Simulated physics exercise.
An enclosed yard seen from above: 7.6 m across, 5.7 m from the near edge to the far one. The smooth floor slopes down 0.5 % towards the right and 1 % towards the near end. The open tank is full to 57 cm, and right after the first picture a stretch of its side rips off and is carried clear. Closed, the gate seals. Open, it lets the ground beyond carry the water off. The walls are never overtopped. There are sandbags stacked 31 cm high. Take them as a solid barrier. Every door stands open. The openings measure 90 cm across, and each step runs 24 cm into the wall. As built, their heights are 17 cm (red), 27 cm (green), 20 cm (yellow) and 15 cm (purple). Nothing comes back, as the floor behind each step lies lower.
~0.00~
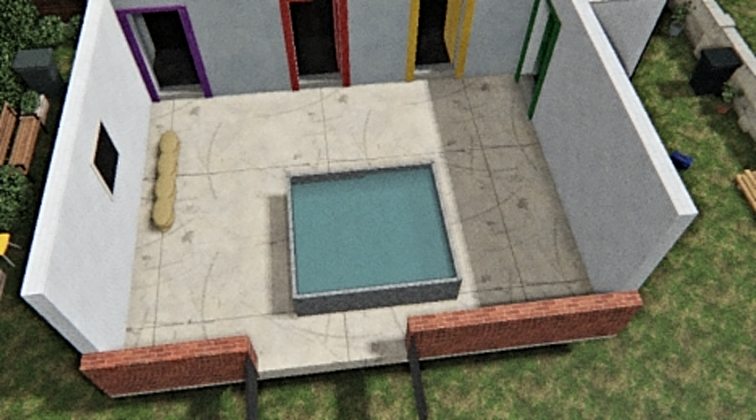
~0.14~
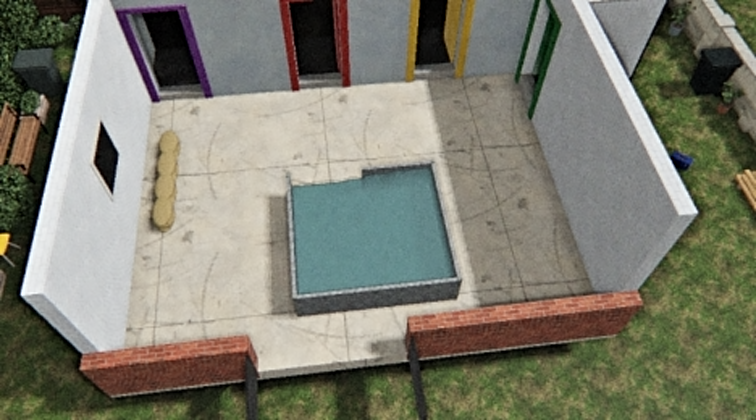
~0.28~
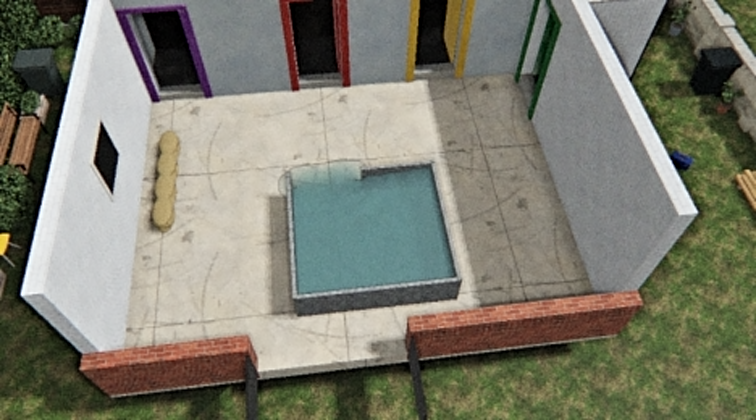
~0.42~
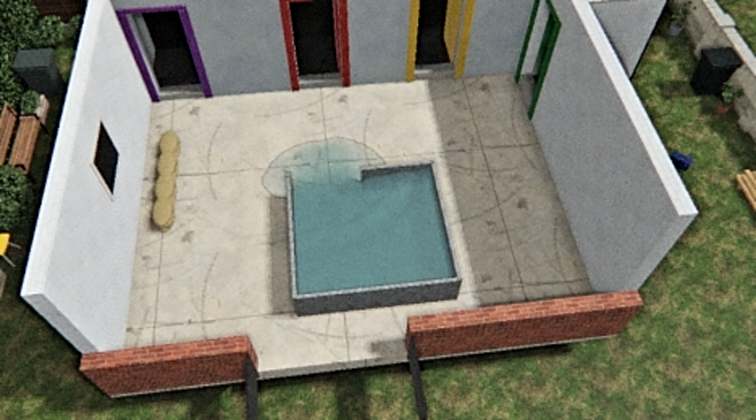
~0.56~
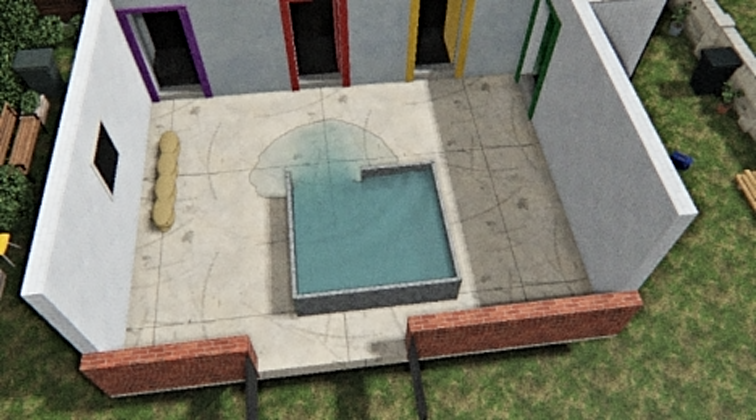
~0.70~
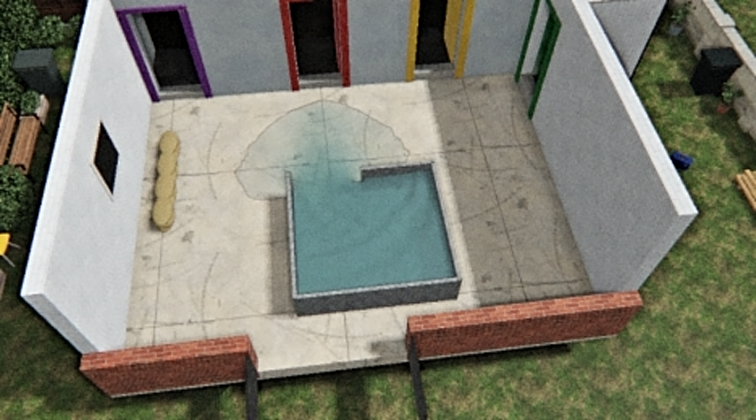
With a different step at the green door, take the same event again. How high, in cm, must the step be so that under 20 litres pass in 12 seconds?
Roughly 12.5 cm.
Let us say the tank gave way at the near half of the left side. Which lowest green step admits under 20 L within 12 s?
Close to 8.5 cm at the least.
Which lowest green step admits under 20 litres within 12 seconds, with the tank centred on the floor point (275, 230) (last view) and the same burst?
Some 10.5 cm.
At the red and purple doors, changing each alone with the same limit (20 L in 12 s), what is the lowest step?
Some 23 cm for red, some 19 cm for purple.
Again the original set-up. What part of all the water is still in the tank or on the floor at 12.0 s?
About 86 in every hundred.
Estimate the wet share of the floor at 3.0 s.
Wet share: Around 35 %.
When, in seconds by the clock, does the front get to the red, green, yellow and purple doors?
Red 0.8 seconds, green 2.8 seconds, yellow 1.8 seconds, purple 1.8 seconds.
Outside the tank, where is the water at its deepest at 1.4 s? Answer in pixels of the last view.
Look close to (311, 191).
After 1.4 s water covers 25 % of the floor, deepest (32 cm) near (311, 191); it has not reached the green door.
After 3.0 s water covers 35 % of the floor, deepest (32 cm) near (152, 105); 7 cm at the green door, 0 litres in over its 27 cm step.
After 12.0 s water covers 95 % of the floor, deepest (14 cm) near (591, 317); 8 cm at the green door, 0 litres in over its 27 cm step.
At the green door as built, the water arrived by 2.9 s and peaked near 18 cm at 3.8 s.
Run again over the same 12 s with other heights there, 40 litres in over 11 cm, 6 litres over 15 cm. The limit of 20 litres is kept from about 12.5 cm up.
